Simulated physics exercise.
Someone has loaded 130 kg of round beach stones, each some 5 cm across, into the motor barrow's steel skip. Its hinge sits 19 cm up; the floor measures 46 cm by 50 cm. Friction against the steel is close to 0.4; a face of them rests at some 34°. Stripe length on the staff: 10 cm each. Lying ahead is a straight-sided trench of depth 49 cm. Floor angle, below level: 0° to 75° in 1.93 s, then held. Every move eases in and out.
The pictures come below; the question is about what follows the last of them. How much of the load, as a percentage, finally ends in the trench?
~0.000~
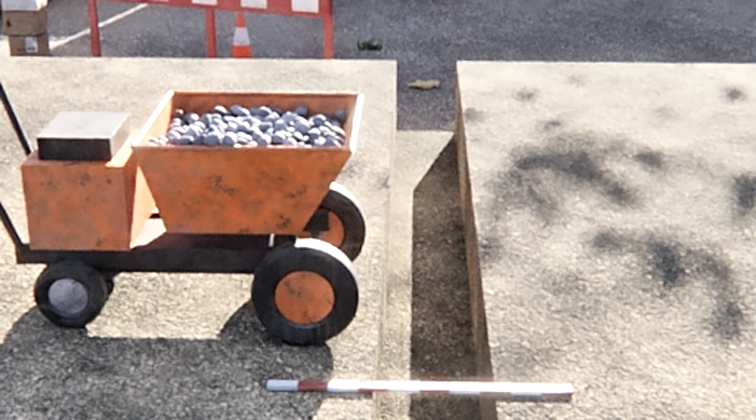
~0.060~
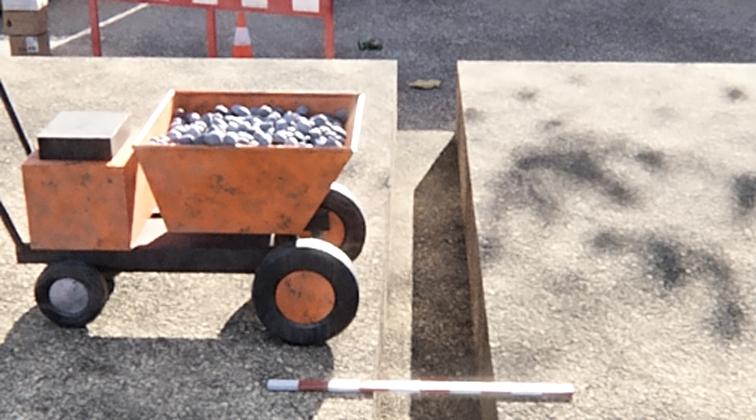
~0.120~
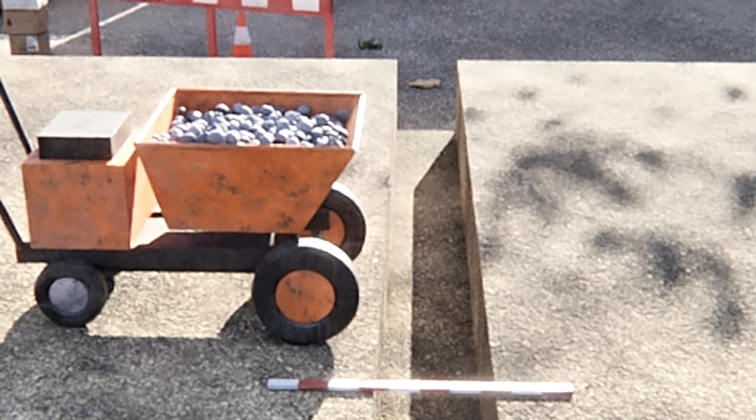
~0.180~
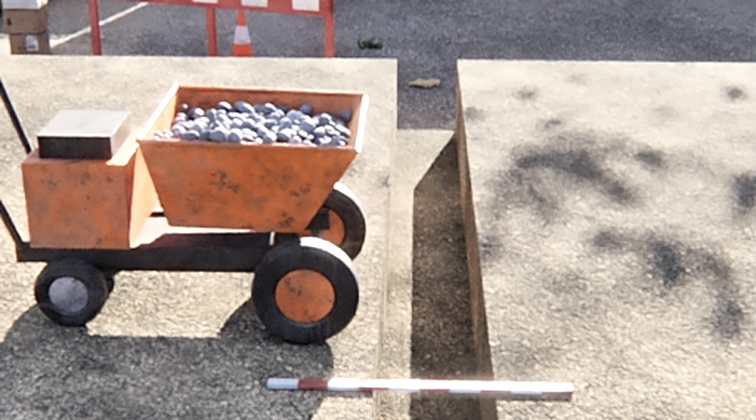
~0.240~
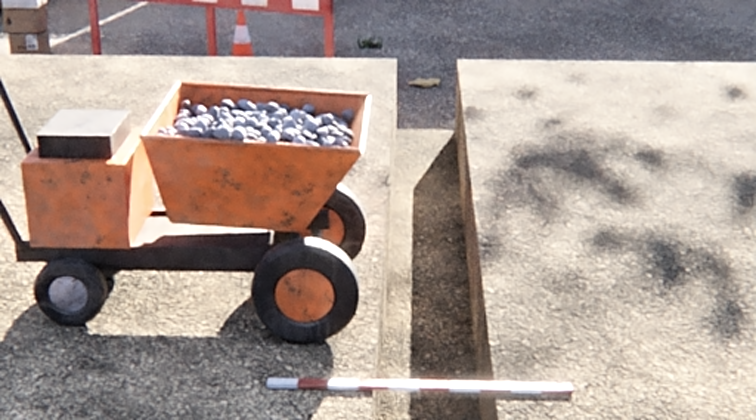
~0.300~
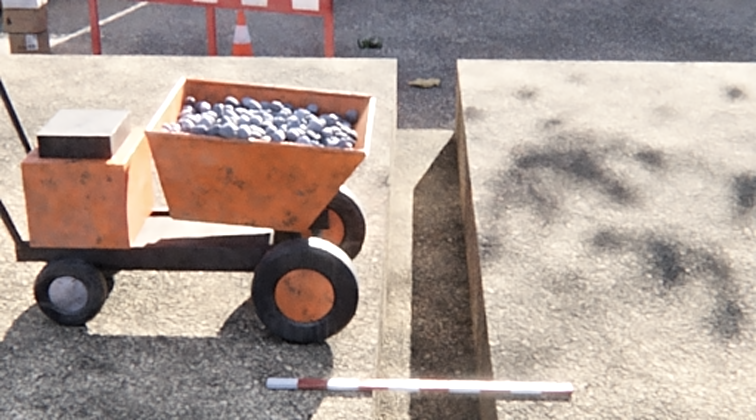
I would put it at about 45 per cent.
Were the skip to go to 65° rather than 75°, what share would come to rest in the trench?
Trench share: Approx. 40%.
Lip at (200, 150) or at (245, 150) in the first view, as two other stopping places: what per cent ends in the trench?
From the first spot near 80, from the second near 100 per cent.
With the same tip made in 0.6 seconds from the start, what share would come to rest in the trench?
It would come to roughly 25 per cent.
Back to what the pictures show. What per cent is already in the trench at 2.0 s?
Close to 10 per cent has got there by then.
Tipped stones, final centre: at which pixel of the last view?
(506, 302).
After 1.5 s the floor is at 63°; 97 % in the skip, 2 % in the trench, 1 % past the trench; the foremost stones are at (505, 285).
After 2.0 s the floor is at 75°; 45 % in the skip, 9 % in the trench, 45 % past the trench; the foremost stones are at (679, 316).
After 2.4 s the floor is at 75°; 23 % in the skip, 19 % in the trench, 58 % past the trench; the foremost stones are at (742, 313).
After 4.3 s the floor is at 75°; 0 % in the skip, 45 % in the trench, 55 % past the trench; the foremost stones are past the picture's edge.
